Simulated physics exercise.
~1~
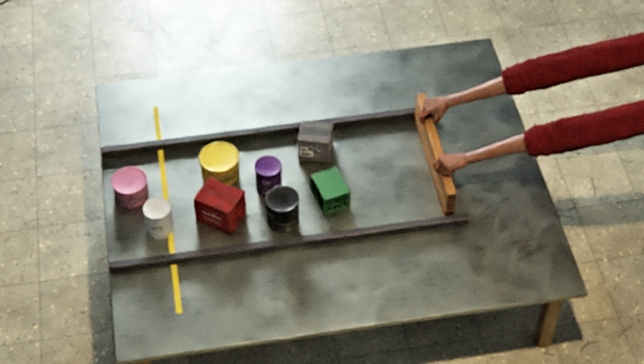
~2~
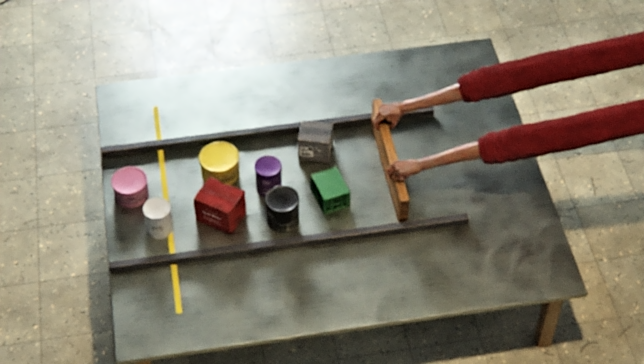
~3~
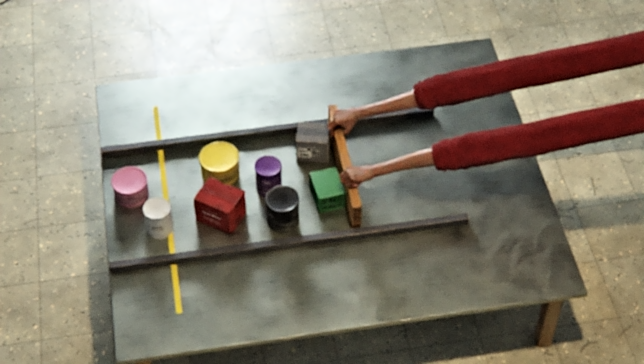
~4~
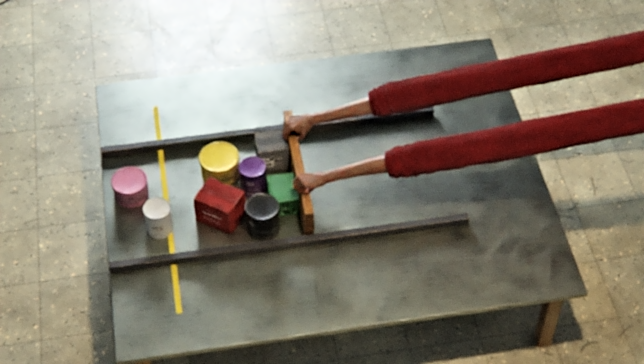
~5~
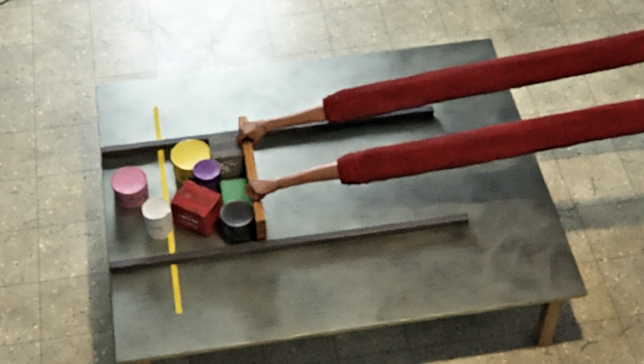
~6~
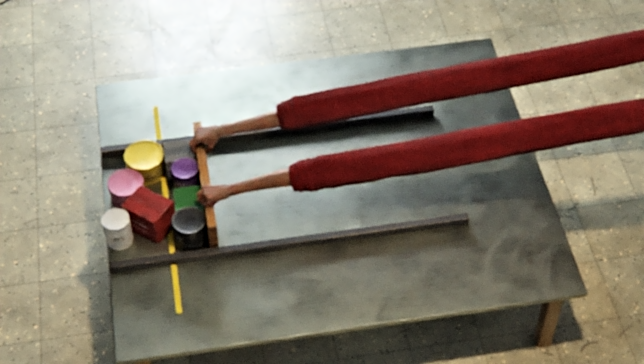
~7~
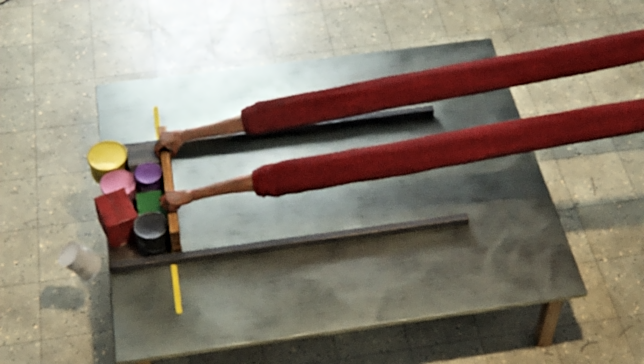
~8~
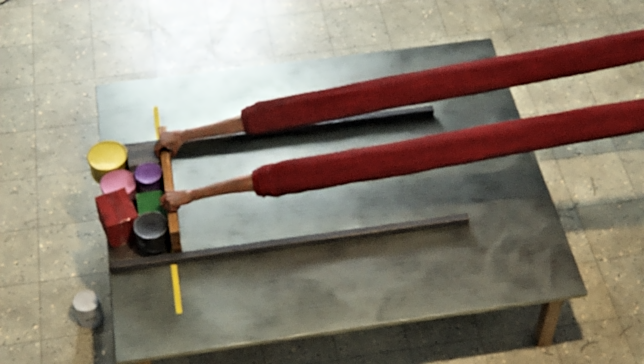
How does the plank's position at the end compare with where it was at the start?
At the start the plank is near the right ends of the dark rails, well to the right of the pails and boxes. By the end it has been pushed far to the left and rests at the yellow tape, close behind the bunched objects.
